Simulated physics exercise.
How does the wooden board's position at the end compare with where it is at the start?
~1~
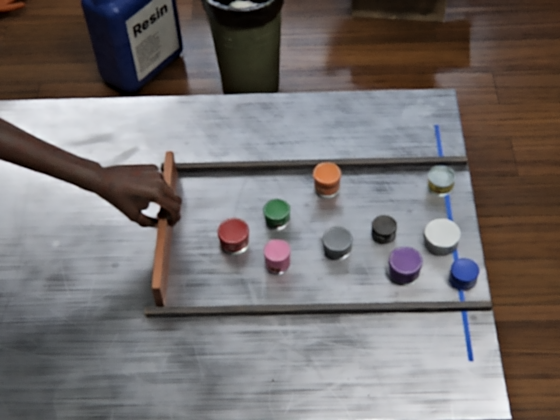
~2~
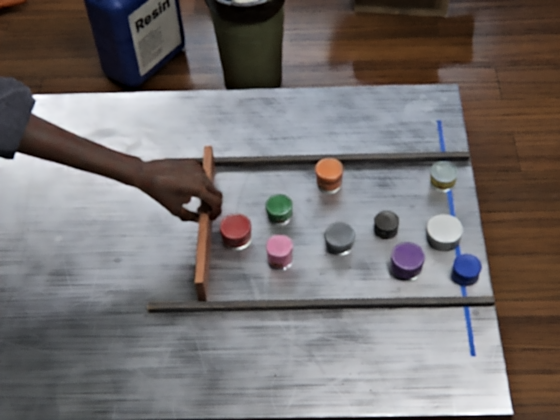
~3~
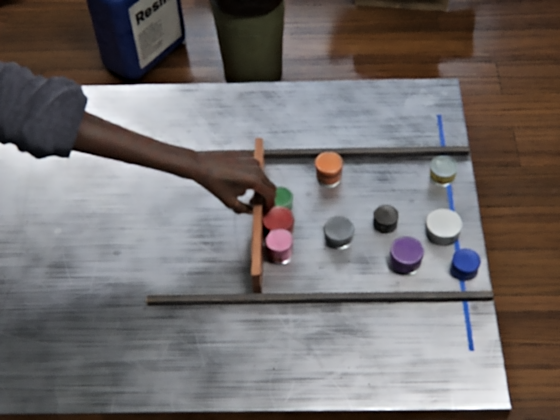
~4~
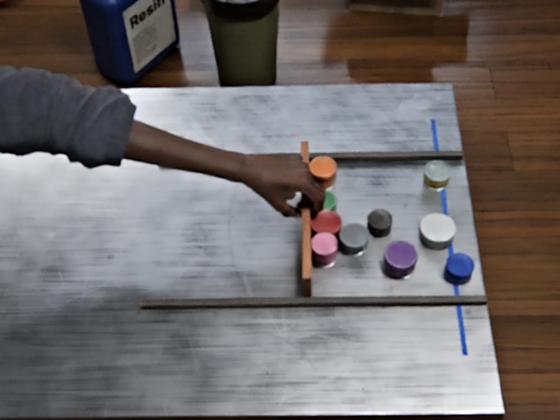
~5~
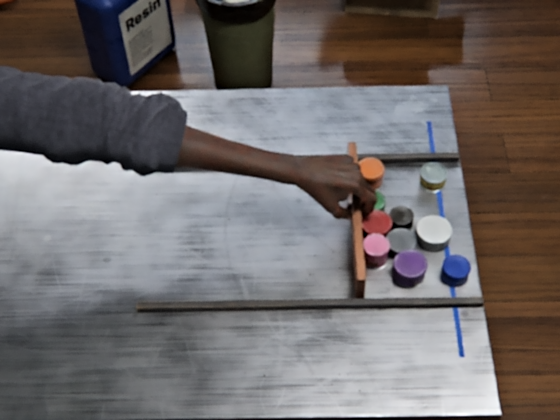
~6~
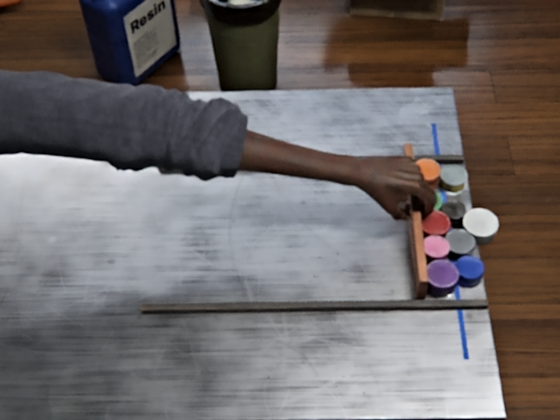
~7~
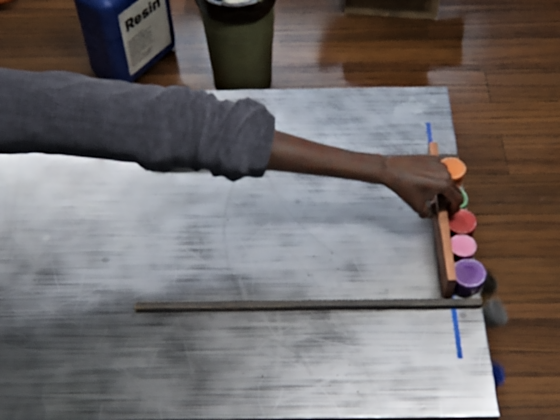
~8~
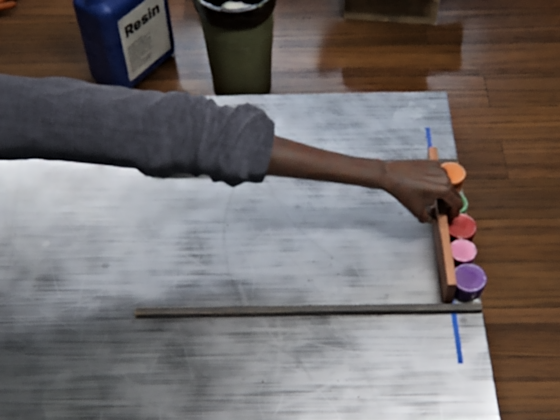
At the start the board stands near the left end of the rails, to the left of all the pots. By the end it is far to the right, at the blue tape line near the table's edge.
